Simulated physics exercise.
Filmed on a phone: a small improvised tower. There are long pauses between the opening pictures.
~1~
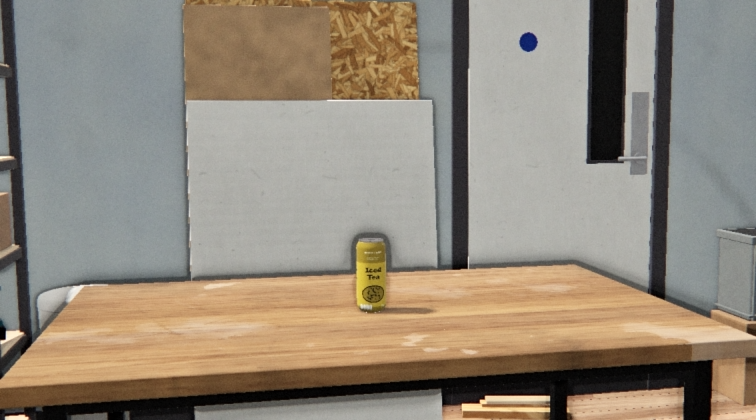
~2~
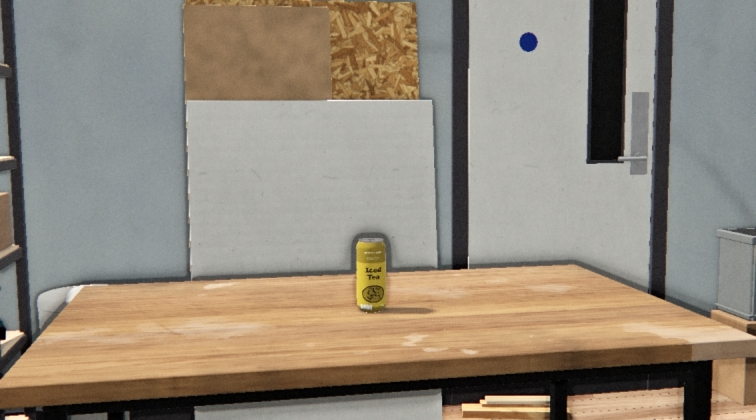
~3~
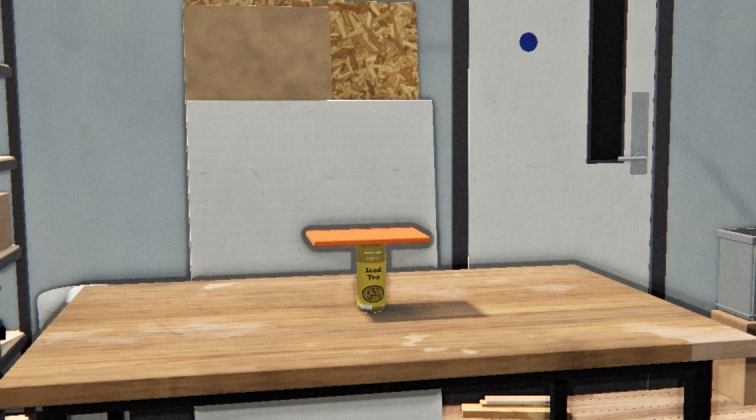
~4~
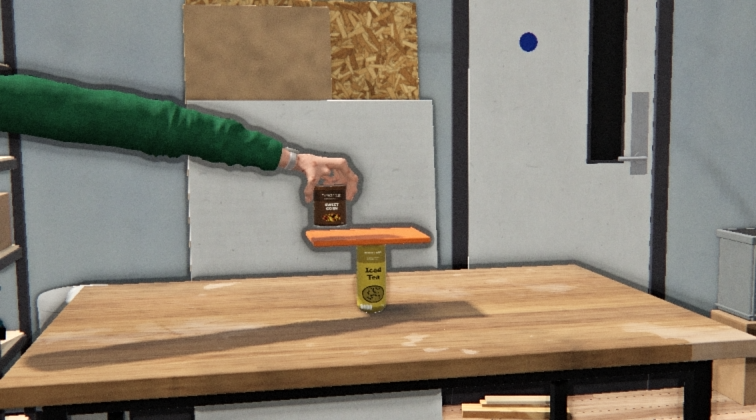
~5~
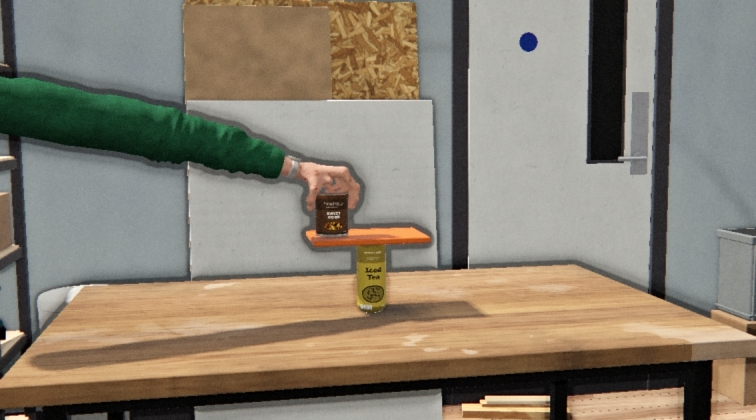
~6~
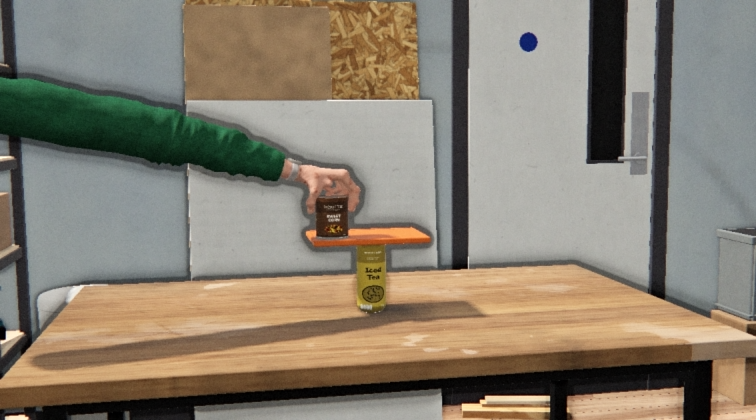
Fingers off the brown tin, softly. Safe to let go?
It comes apart.
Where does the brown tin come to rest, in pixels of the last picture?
Near (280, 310).
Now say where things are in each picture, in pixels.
In the first picture, the last thing is not in view yet.
In the second picture, the last thing is not in view yet.
In the third picture, the last thing is not in view yet; orange lid (366, 237).
In the fourth picture, coming down; brown tin (330, 206); orange lid (366, 237).
In the fifth picture, coming down; brown tin (332, 214); orange lid (366, 237).
In the sixth picture, set down, still held; brown tin (332, 217); orange lid (366, 237).
Then, 0.30 s after the last picture, brown tin now fallen; orange lid tipped 68° from how it was.
Then, 0.40 s after the last picture, orange lid on its side.
Then, 0.60 s after the last picture, orange lid now fallen.
At rest, fallen, orange lid and brown tin; yellow can in place. Seen from the same camera at the end, brown tin near (280, 310). The stack gives way.
